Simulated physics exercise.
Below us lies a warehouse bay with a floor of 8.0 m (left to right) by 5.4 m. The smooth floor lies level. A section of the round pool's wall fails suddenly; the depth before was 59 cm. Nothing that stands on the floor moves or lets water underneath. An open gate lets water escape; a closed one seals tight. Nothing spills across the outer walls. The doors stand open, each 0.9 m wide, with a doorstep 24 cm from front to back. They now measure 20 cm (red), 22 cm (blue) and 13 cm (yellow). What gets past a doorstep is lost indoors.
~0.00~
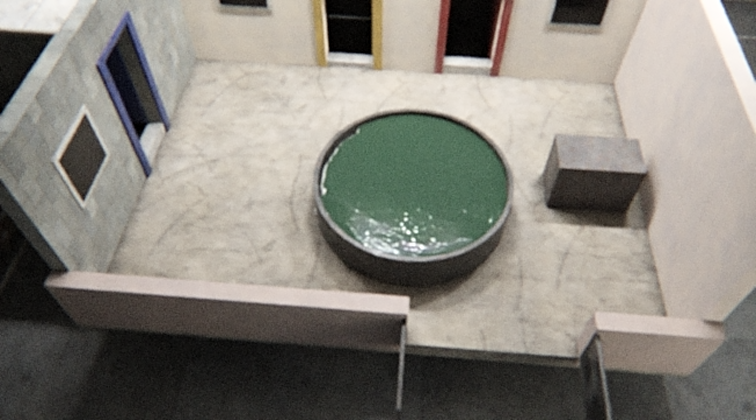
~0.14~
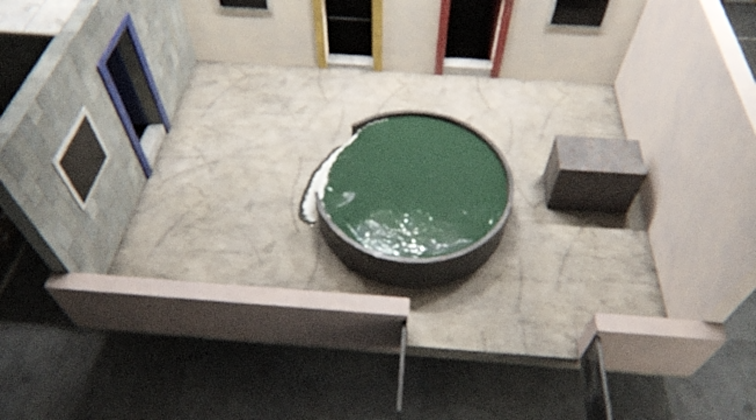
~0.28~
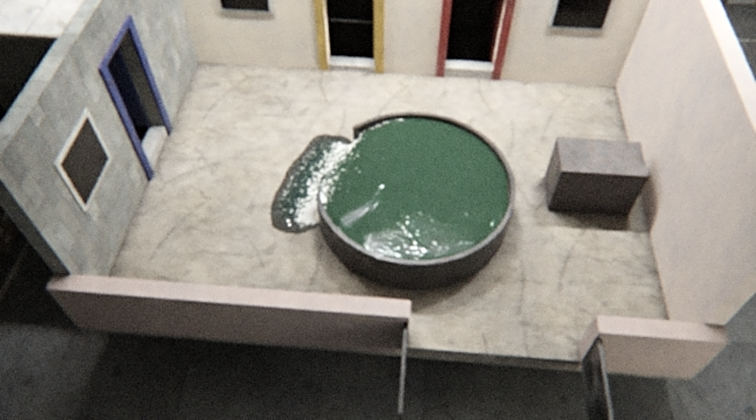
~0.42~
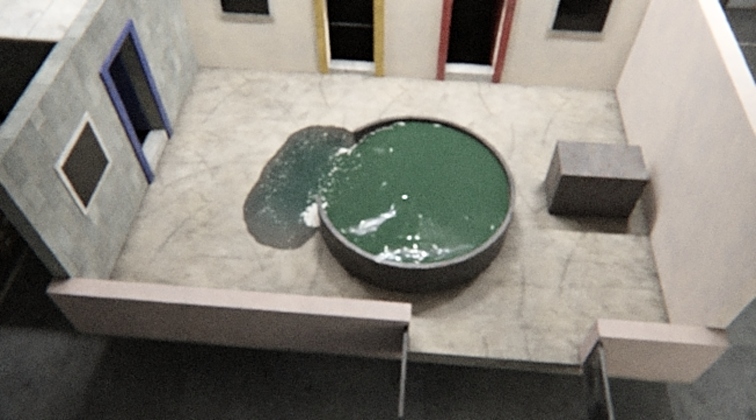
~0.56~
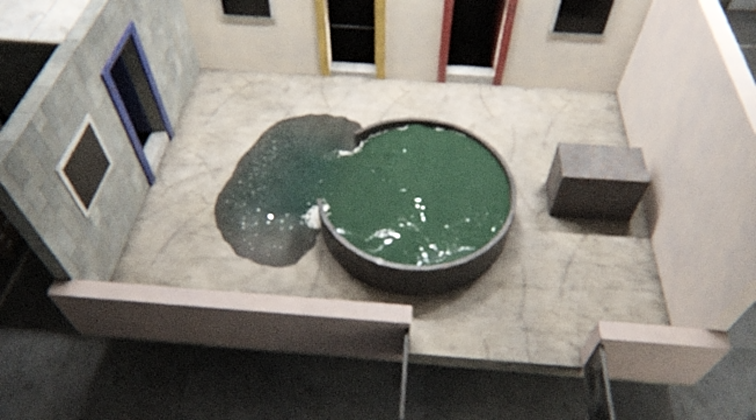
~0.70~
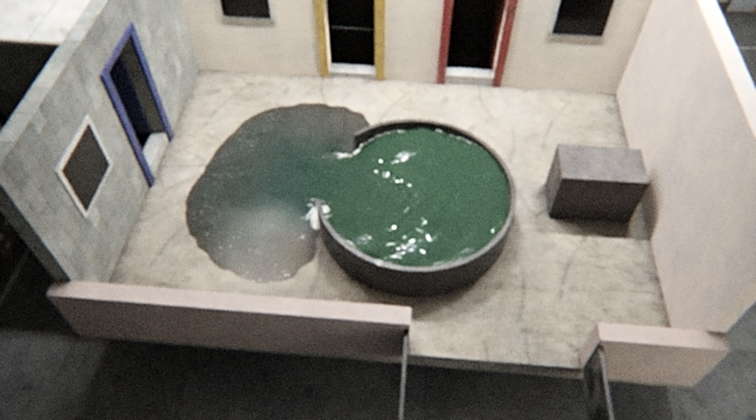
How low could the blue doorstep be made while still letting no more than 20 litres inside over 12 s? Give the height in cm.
About 25 cm.
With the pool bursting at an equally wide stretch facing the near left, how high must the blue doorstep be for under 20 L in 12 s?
About 9.0 cm.
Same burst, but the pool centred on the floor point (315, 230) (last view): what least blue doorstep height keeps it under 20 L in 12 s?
About 32 cm.
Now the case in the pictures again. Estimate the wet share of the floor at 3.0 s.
Near 40 per cent is wet.
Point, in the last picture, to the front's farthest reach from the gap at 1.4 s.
Around (196, 80).
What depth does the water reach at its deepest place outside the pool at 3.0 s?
Up to some 38 cm.
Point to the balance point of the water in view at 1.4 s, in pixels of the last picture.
Around (370, 203).
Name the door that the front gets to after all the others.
It is the red one.
After 1.4 s water covers 35 % of the floor, deepest (30 cm) near (327, 182); 28 cm at the blue door, 0 litres in over its 22 cm doorstep.
After 3.0 s water covers 40 % of the floor, deepest (38 cm) near (185, 105); 28 cm at the blue door, 35 litres in over its 22 cm doorstep.
After 12.0 s water covers 100 % of the floor, deepest (12 cm) near (619, 119); 10 cm at the blue door, 50 litres in over its 22 cm doorstep.
At the blue door as built, the water arrived by 1.0 s and peaked near 32 cm at 2.6 s.
With a doorstep of 22 cm, 50 litres would have come in within the 12 s; with 29.5 cm, 2 litres. So under 20 litres takes about 25 cm.
